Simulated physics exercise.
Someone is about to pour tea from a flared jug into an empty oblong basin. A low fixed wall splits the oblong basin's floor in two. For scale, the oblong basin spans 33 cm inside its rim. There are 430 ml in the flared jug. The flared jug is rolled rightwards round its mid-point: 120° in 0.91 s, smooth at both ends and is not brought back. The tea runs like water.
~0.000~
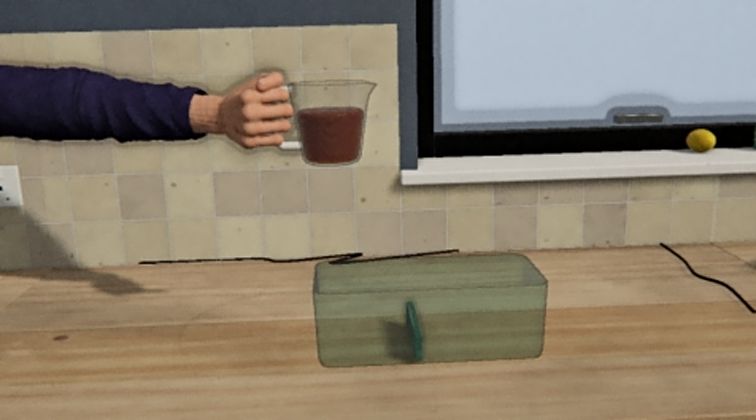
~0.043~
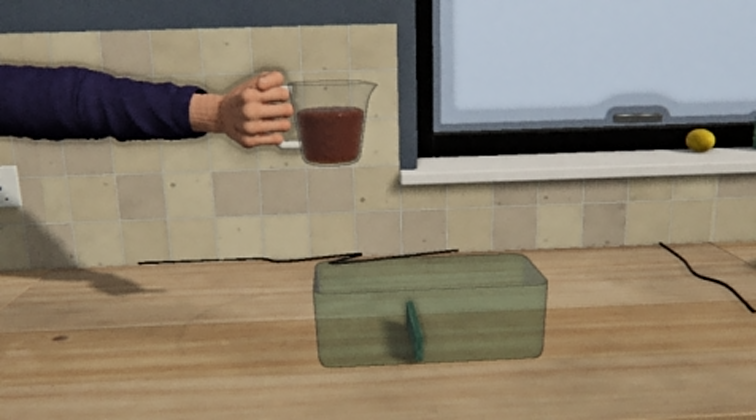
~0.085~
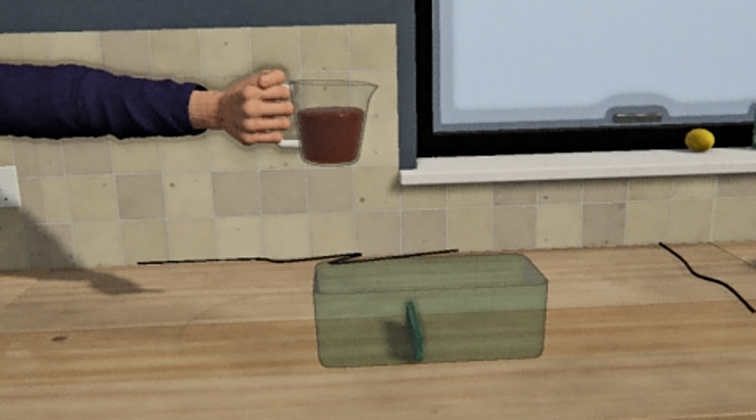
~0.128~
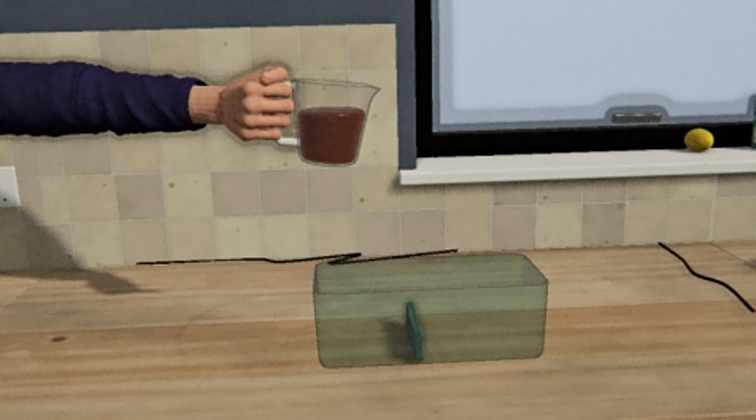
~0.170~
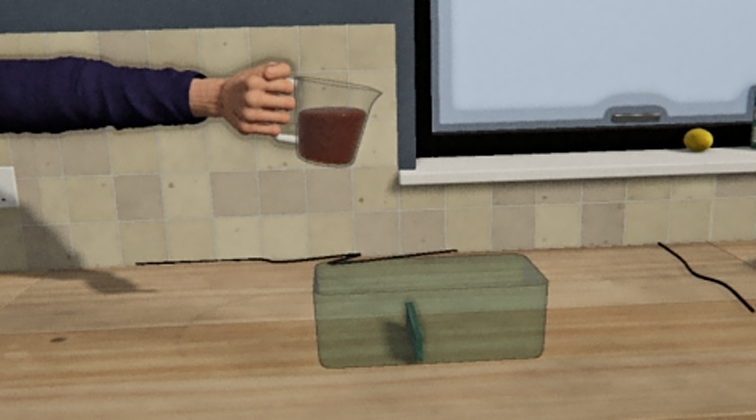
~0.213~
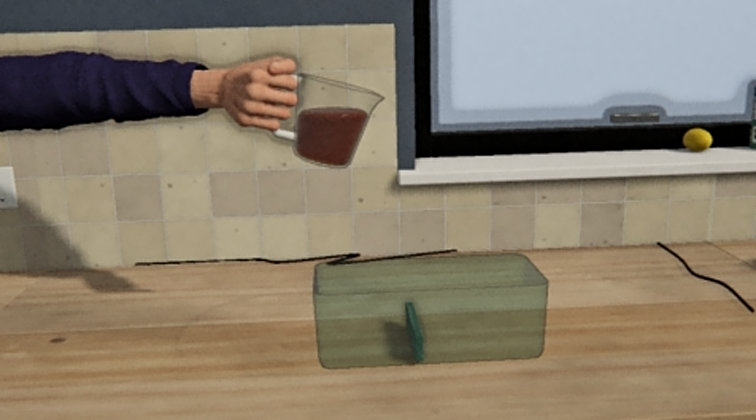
On a wooden counter by a tiled wall and window, an oblong greenish see-through basin stands empty while a hand in a dark sleeve holds a clear jug of reddish-brown liquid above it, gradually tilting the jug slightly rightwards.
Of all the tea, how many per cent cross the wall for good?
About 74 per cent.
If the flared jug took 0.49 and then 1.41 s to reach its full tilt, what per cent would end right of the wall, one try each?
In turn about 45 and 80 per cent.
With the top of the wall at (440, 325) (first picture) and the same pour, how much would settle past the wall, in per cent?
In that case some 25 per cent.
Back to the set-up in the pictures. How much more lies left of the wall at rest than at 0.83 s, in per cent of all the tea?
About 18 per cent.
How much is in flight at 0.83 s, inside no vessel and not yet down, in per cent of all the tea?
Some 28 per cent.
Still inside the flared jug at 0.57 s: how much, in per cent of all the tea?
Near 74 in a hundred.
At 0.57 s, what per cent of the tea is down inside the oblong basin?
Some 0 per cent.
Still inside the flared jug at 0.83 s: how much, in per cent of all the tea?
Some 6 per cent.
Then, 0.57 s in, the tilt is 84° and 73 per cent is still to pour, 0 is left of the wall and 0 right of it.
Then, 0.83 s in, the tilt is 118° and 6 per cent is still to pour, 3 is left of the wall and 63 right of it.
Then, 1.11 s in, the tilt is 120° and 0 per cent is still to pour, 21 is left of the wall and 74 right of it.
Then, 1.41 s in, the tilt is 120° and 0 per cent is still to pour, 22 is left of the wall and 74 right of it.
Finally, 22 per cent lies left of the wall, 74 right of it and 4 outside.
